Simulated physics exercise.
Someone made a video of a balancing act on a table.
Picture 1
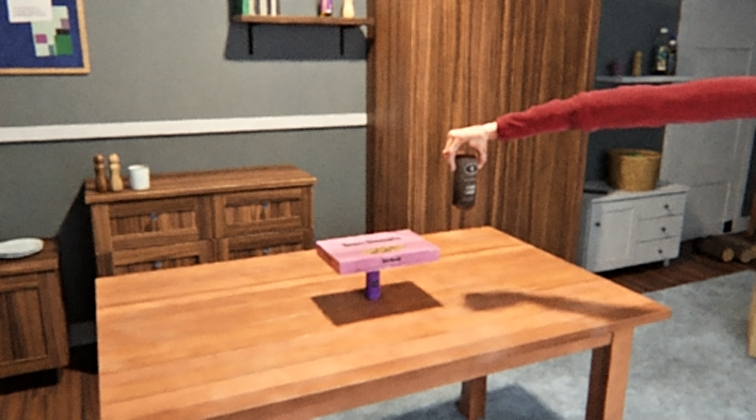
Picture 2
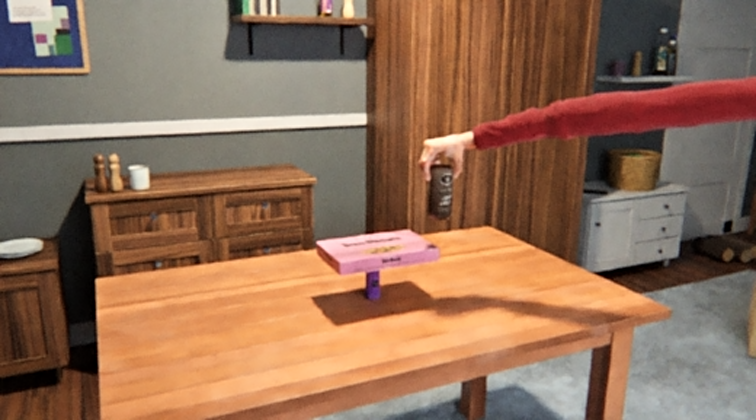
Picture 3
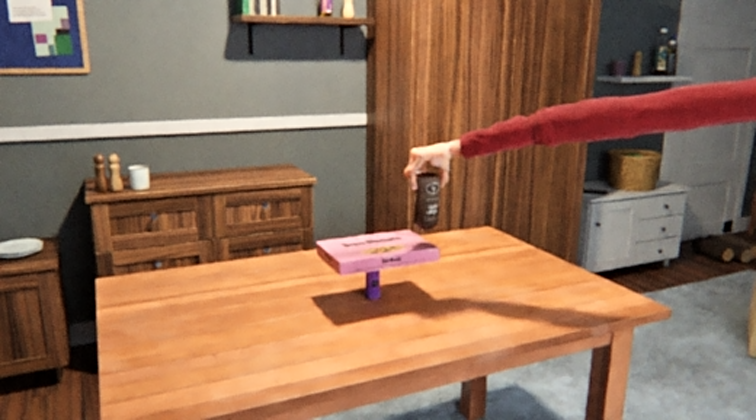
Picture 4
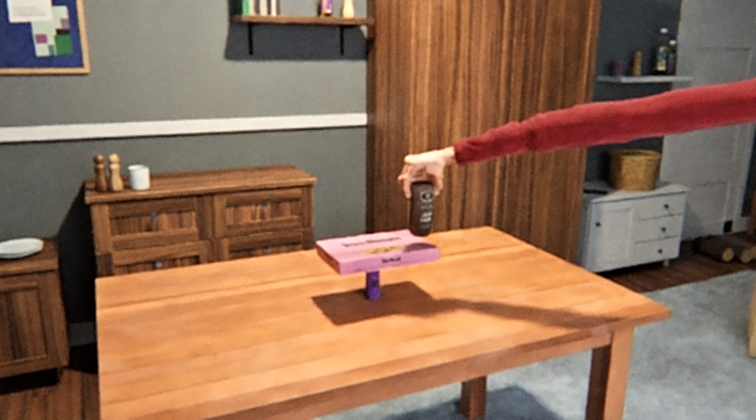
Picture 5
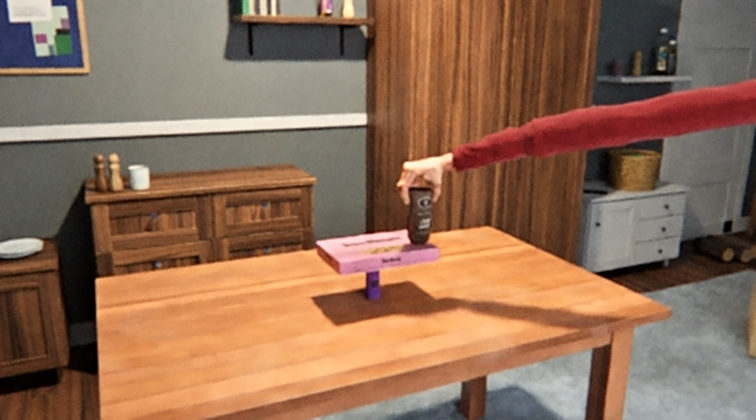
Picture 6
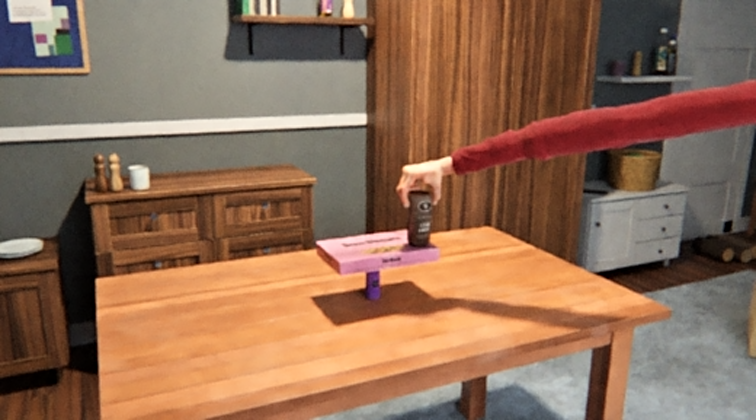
A hand moves a dark can left and lowers it onto a pink box's right side.
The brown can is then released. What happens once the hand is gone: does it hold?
It will not stay intact.
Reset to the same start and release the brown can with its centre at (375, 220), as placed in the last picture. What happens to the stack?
Then it stays up.
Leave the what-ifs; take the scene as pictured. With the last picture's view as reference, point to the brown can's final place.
The object finishes somewhere near (456, 267).
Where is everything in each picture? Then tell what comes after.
Coming down; brown can (465, 182); purple shaker (373, 278), in the first frame.
Coming down; brown can (441, 192); purple shaker (373, 278), in the second frame.
Coming down; brown can (427, 201); purple shaker (373, 278), in the third frame.
Coming down; brown can (421, 209); purple shaker (373, 278), in the fourth frame.
Coming down; brown can (419, 216); purple shaker (373, 278), in the fifth frame.
In place under the hand; brown can (419, 219); purple shaker (373, 278), in the sixth frame.
Then, 0.30 s on from there, brown can now fallen; pink packet turned 41° from how it was put.
Then, 0.40 s on from there, pink packet turned 53° from how it was put.
Then, 0.50 s on from there, pink packet turned 52° from how it was put.
Then, 1.20 s on from there, pink packet turned 49° from how it was put.
In the end, fallen, brown can; toppled in the stack, pink packet; purple shaker unmoved. At the end, from the last picture's camera, brown can near (456, 267). The stack loses its balance.
